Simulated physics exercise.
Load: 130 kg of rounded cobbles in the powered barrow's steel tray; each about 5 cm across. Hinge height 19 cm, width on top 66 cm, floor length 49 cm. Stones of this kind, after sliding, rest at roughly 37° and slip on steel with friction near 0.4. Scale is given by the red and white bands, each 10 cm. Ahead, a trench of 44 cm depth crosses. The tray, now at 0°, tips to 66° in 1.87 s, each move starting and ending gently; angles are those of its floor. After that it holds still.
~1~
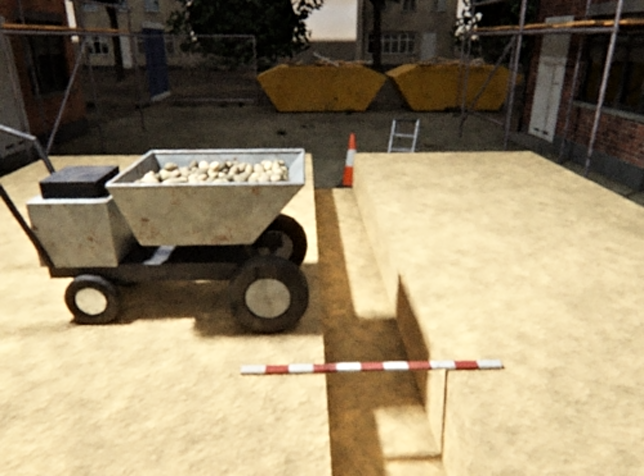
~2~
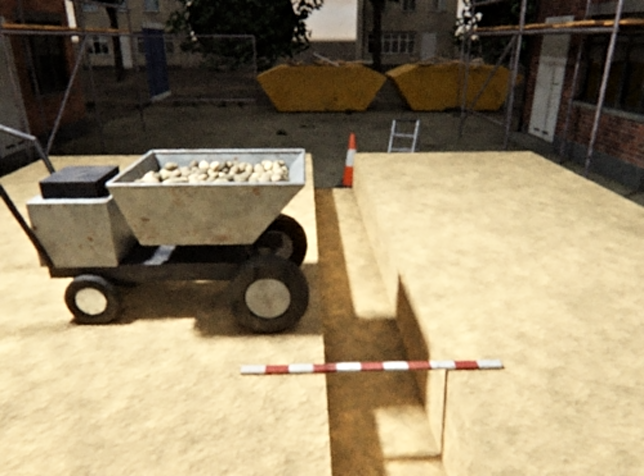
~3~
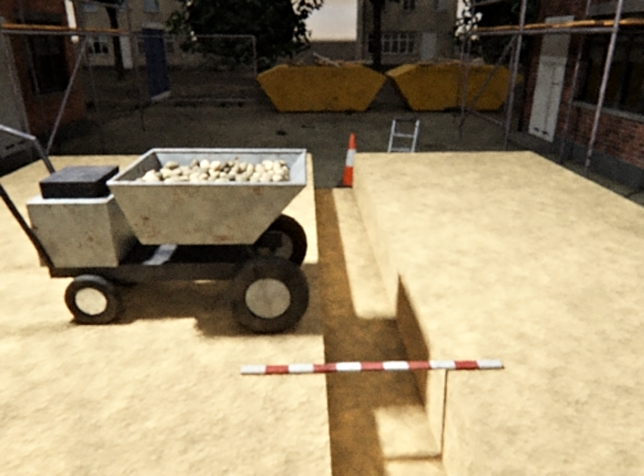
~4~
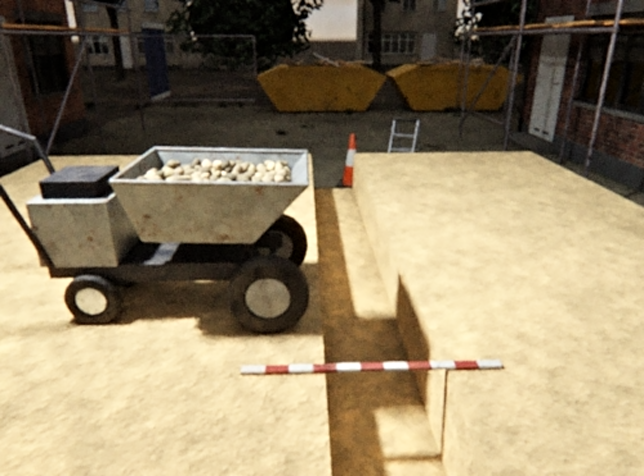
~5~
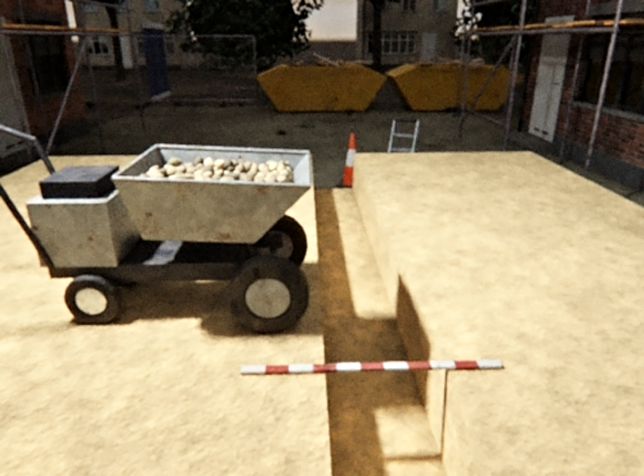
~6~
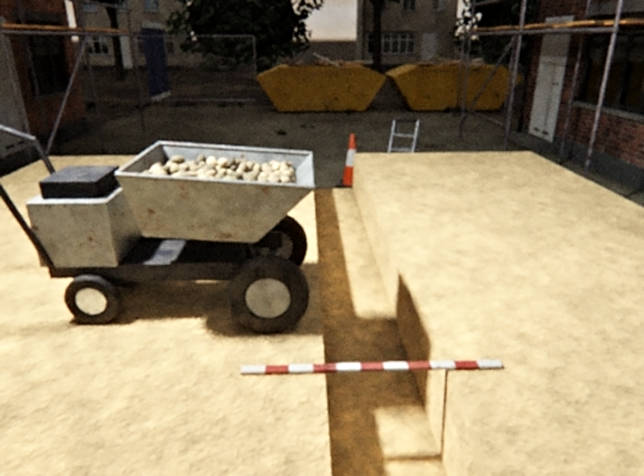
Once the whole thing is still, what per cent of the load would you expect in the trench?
I would expect about 70 per cent.
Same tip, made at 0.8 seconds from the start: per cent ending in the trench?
Near 55 per cent.
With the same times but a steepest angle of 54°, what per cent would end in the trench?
With that change, near 45 per cent.
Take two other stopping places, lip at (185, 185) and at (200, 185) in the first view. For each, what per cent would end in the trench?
80 and 95 %.
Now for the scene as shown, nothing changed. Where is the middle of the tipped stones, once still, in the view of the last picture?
Resting centre: About (396, 351).
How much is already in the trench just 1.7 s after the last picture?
Some 25 per cent of the load by that point.
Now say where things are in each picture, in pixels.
In the first picture, the tray is at 0°, its lip at (304, 184); the top of the load is at (245, 169).
In the second picture, the tray is at 0°, its lip at (305, 184); the top of the load is at (246, 169).
The third picture shows lip at (306, 185), floor tilted 1°, highest stones at (222, 168).
In the fourth picture, the tray is at 2°, its lip at (308, 185); the top of the load is at (213, 168).
In the fifth picture, the tray is at 3°, its lip at (311, 186); the top of the load is at (203, 167).
In the sixth picture, the tray is at 5°, its lip at (314, 188); the top of the load is at (201, 165).
Then, 1.1 s after the last picture the floor is at 56°, 99 % in the tray, 1 % in the trench; the foremost stones are at (392, 252).
Then, 1.7 s after the last picture the floor is at 66°, 59 % in the tray, 24 % in the trench, 17 % past the trench; the foremost stones are at (469, 279).
Then, 2.0 s after the last picture the floor is at 66°, 31 % in the tray, 39 % in the trench, 30 % past the trench; the foremost stones are at (528, 284).
Then, 4.0 s after the last picture the floor is at 66°, 0 % in the tray, 70 % in the trench, 30 % past the trench; the foremost stones are at (567, 293).
